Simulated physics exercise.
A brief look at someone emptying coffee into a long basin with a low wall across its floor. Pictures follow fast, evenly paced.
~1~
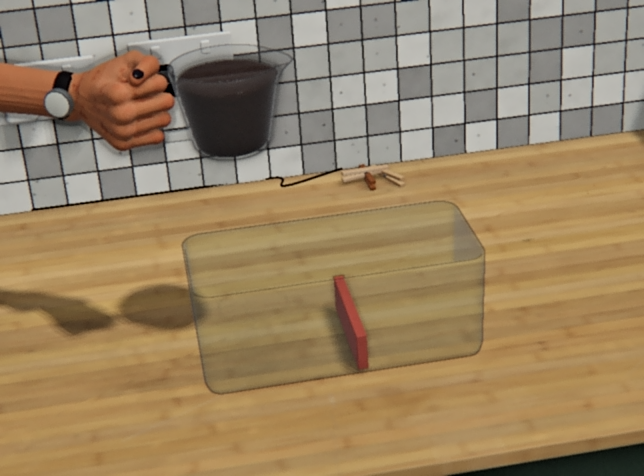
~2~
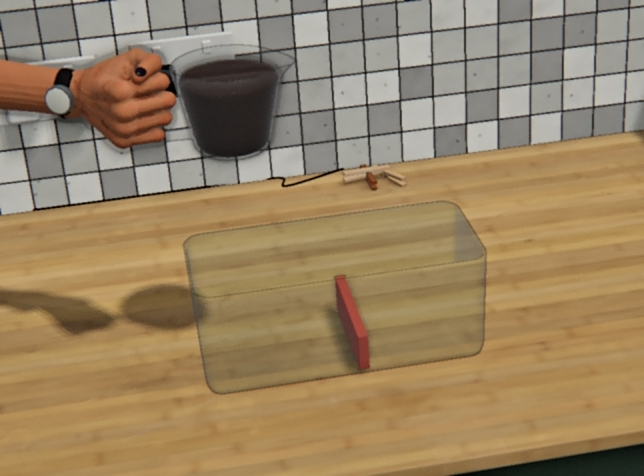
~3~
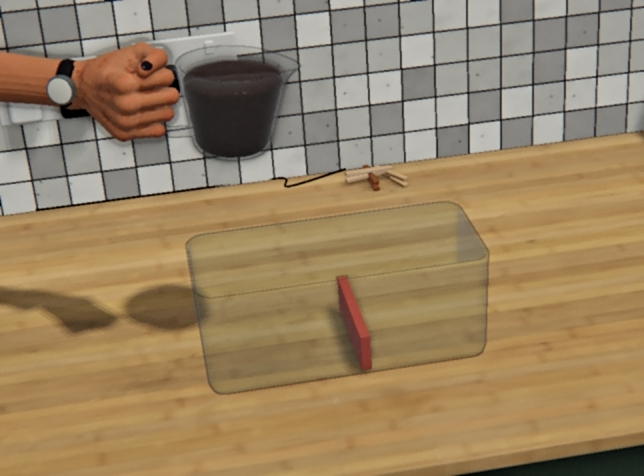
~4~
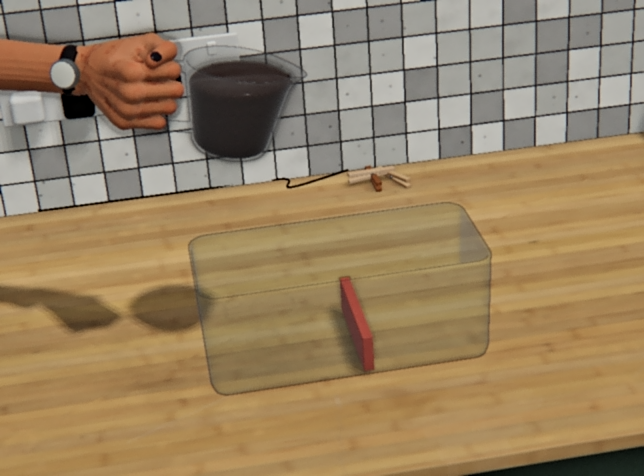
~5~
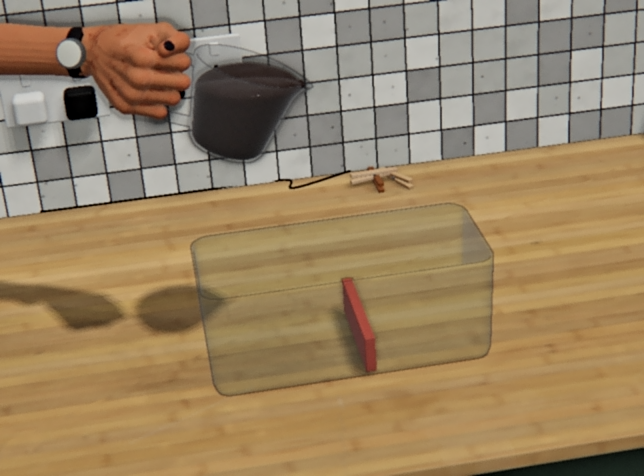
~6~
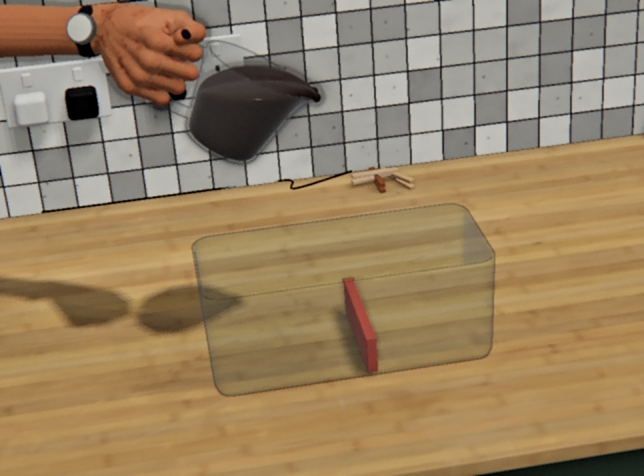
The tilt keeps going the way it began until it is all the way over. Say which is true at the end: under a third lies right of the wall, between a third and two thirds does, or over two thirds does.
The share right of the wall is going to go past two thirds.
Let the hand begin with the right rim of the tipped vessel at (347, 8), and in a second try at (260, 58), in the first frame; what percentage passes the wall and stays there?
You'd get 70 percent from the first and 30 percent from the second.
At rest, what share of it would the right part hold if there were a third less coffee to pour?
It comes to near 60 per cent.
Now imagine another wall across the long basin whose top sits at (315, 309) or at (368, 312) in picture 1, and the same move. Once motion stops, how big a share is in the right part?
I'd expect near 90 percent the first time and near 45 percent the next.
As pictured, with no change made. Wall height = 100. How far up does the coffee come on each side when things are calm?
Close to 10 for the left and 40 for the right.
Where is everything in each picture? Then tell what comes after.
In the first picture, tilt 0°; pouring edge (292, 57); surface from (175, 81) to (277, 68); the long basin's rim runs from (187, 269) to (470, 229); the wall's top is at (350, 306).
In the second picture, tilt 1°; pouring edge (295, 58); surface from (178, 80) to (278, 69).
In the third picture, tilt 6°; pouring edge (301, 63); surface from (181, 78) to (283, 71).
In the fourth picture, tilt 13°; pouring edge (307, 72); surface from (189, 79) to (290, 73).
In the fifth picture, tilt 21°; pouring edge (314, 84); surface from (194, 83) to (303, 77).
In the sixth picture, tilt 32°; pouring edge (317, 98); surface from (195, 92) to (305, 88); 3 per cent is over the edge.
A moment on, the tilt is 93° and 37 per cent is still to pour, 0 is left of the wall and 23 right of it.
Next, the tilt is 104° and 4 per cent is still to pour, 13 is left of the wall and 70 right of it.
Then the tilt is 104° and 0 per cent is still to pour, 23 is left of the wall and 74 right of it.
Later the tilt is 104° and 0 per cent is still to pour, 24 is left of the wall and 74 right of it.
In the end 24 per cent lies left of the wall, 74 right of it and 3 outside.
